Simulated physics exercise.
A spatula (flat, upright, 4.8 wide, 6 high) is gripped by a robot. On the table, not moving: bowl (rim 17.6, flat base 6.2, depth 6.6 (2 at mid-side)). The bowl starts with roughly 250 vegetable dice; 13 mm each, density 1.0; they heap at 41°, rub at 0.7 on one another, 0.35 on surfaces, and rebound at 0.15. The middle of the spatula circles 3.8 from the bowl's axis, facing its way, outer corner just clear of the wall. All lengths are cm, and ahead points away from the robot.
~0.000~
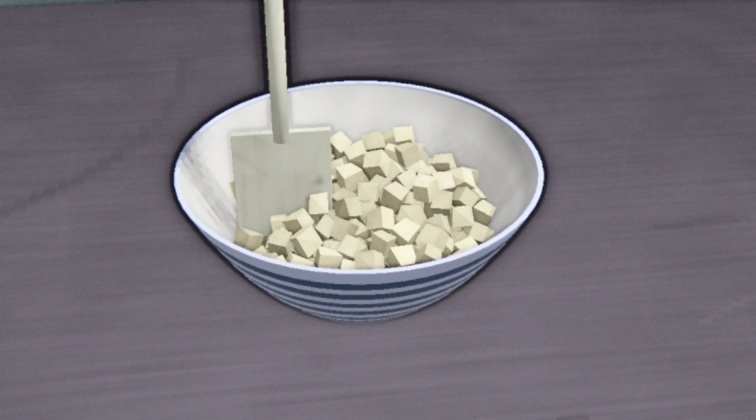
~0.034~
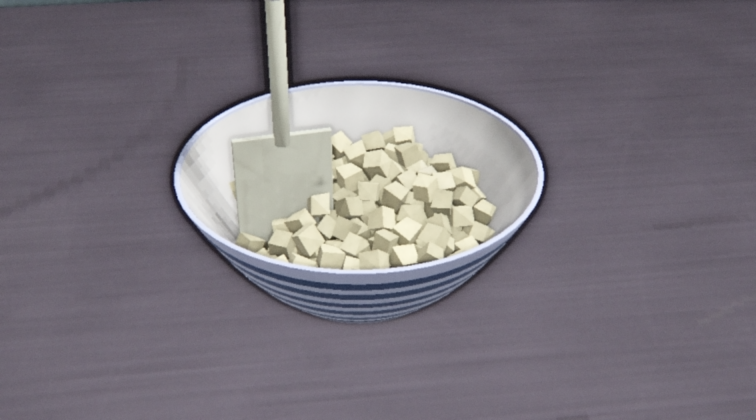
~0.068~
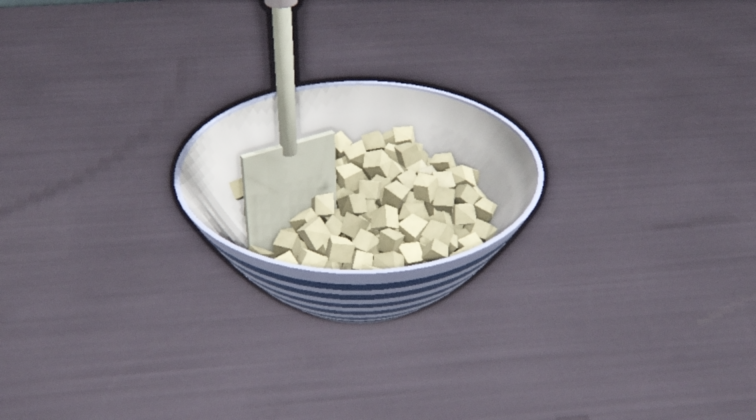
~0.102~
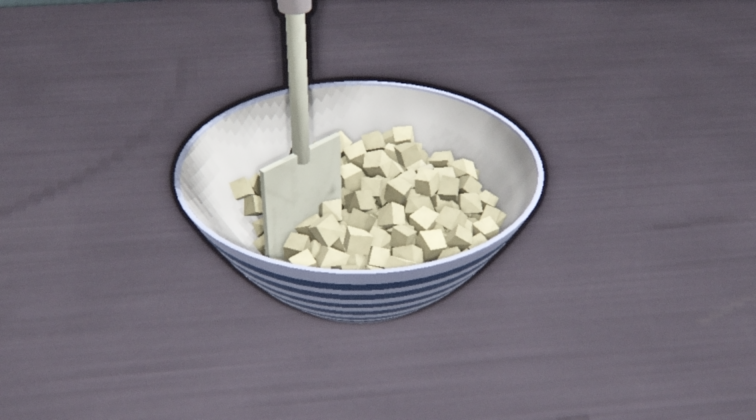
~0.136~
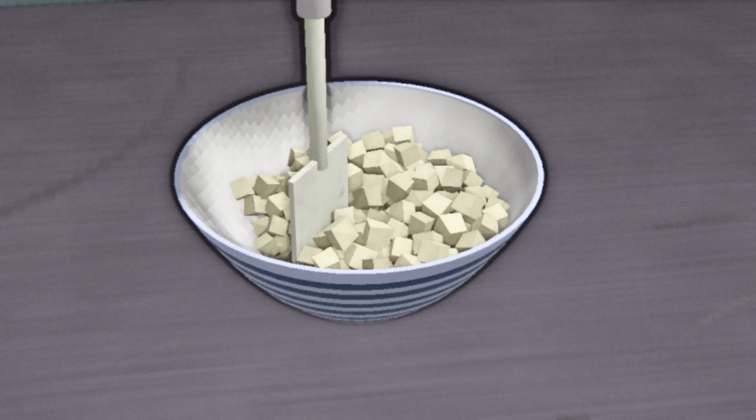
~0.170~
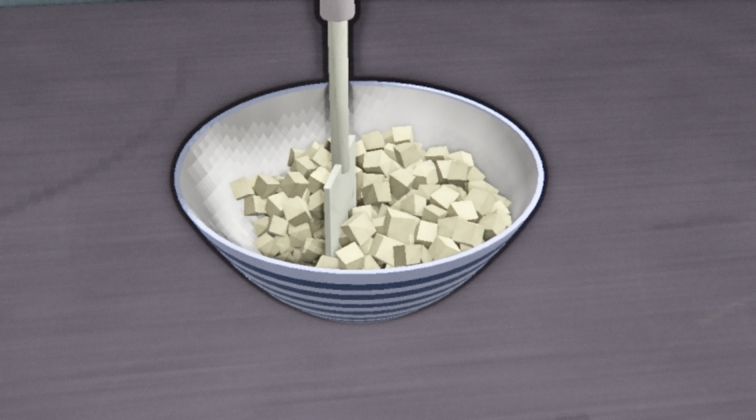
A pale spatula standing in a striped bowl of cream-coloured cubes swept from the left toward the middle, turning nearly edge-on as it nudged cubes aside, while others filled in on its left.
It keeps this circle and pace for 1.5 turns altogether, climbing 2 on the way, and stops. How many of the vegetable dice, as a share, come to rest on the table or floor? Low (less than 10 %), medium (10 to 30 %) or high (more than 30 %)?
On the table or floor the share is medium, 10 to 30 %.
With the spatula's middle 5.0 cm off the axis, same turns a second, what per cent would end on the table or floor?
Then about 0 per cent.
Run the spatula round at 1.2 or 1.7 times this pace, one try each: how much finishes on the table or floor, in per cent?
Some 25 and 35 per cent.
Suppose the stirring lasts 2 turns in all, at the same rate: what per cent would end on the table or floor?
It would be near 25 per cent.
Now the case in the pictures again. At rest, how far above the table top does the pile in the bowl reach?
About 7.0 cm.
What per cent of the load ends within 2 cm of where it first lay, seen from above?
Some 10 per cent.
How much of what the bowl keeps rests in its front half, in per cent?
Roughly 45 per cent.
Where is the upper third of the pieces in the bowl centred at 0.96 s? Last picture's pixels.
Around (389, 242).
By 0.56 s, 254° round, highest piece 9 above the table; 219 in the bowl, 17 on the table or floor, 12 in flight or on the tool.
By 0.96 s, 79° round, highest piece 8 above the table; 200 in the bowl, 46 on the table or floor, 2 in flight or on the tool.
By 1.35 s, 180° round, highest piece 7 above the table; 195 in the bowl, 53 on the table or floor.
By 2.05 s, 180° round, highest piece 7 above the table; 195 in the bowl, 53 on the table or floor.
Final count, 195 in the bowl, 53 on the table or floor. That is 21 % on the table or floor.
